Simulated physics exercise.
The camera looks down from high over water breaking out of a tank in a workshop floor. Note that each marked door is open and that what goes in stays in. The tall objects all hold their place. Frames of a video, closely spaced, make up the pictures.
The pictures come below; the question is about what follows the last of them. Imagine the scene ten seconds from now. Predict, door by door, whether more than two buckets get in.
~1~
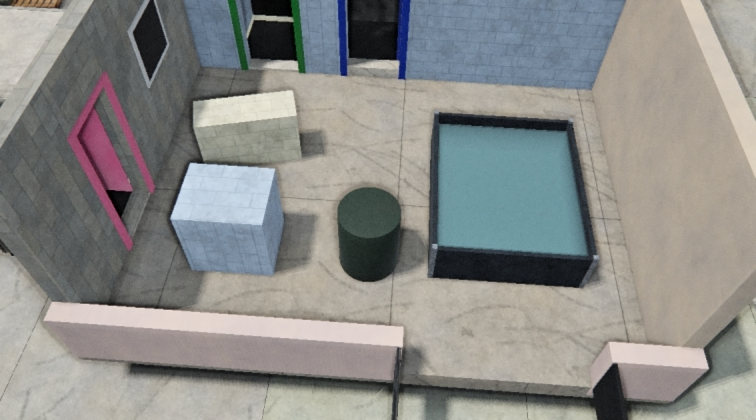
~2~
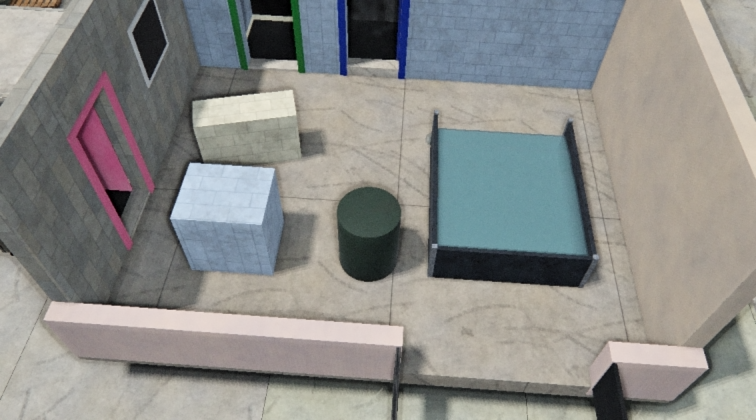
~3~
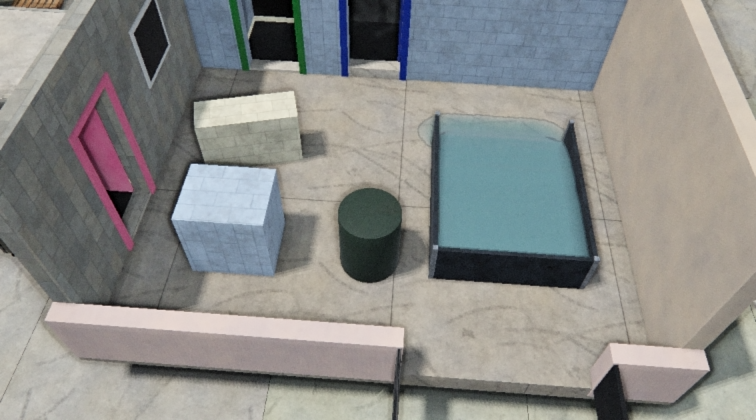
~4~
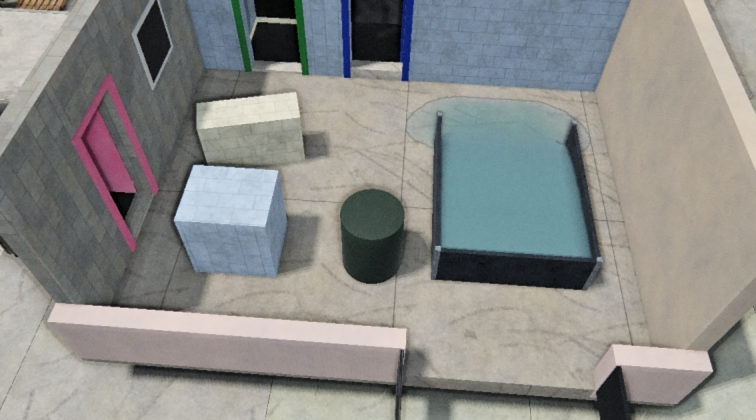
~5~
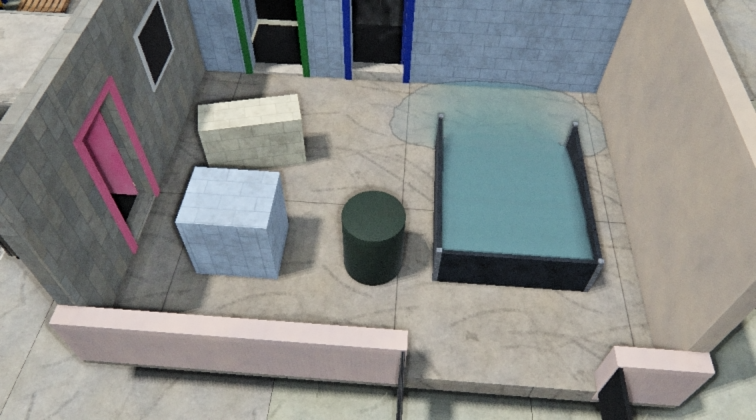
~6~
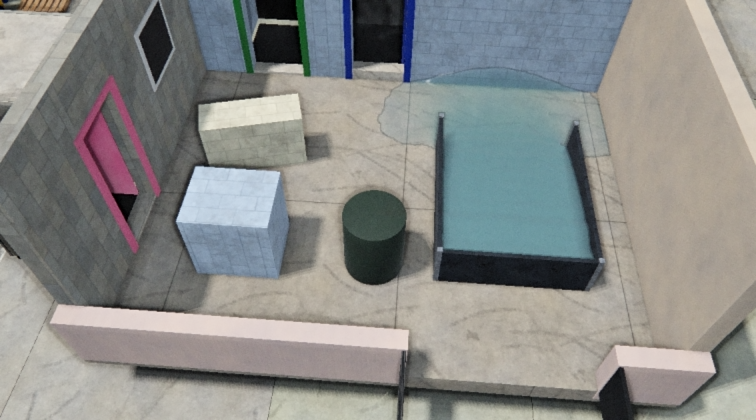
At the end, the blue door will not go over two buckets; the pink door will not go over two buckets; the green door will be deluged.
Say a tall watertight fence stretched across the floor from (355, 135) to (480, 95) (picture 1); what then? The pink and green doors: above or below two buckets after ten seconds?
Pink door: Below the mark; green door: Below the mark.
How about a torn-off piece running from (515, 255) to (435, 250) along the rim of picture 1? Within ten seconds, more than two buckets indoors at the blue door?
My reading: Blue door holds.
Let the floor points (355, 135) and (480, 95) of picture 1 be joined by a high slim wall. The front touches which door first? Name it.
I'd say the blue one.
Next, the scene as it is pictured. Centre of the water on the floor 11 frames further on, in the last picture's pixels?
It is near (494, 149).
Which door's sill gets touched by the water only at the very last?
That is the pink door.
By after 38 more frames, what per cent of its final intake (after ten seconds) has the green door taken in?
Close to 10 %.
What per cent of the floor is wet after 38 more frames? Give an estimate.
Near 90 in a hundred.
A moment on, water covers 20 % of the floor; the blue door wet at the sill, nothing in, the pink door not reached, the green door not reached.
Next, water covers 30 % of the floor; the blue door wet at the sill, nothing in, the pink door not reached, the green door wet at the sill, nothing in.
Then, water covers 55 % of the floor; the blue door wet at the sill, nothing in, the pink door not reached, the green door wet at the sill, nothing in.
Later, water covers 90 % of the floor; the blue door wet at the sill, nothing in, the pink door wet at the sill, nothing in, the green door under two buckets in.
In the end, water covers 100 % of the floor; the blue door wet at the sill, nothing in, the pink door under two buckets in, the green door far over two buckets in.
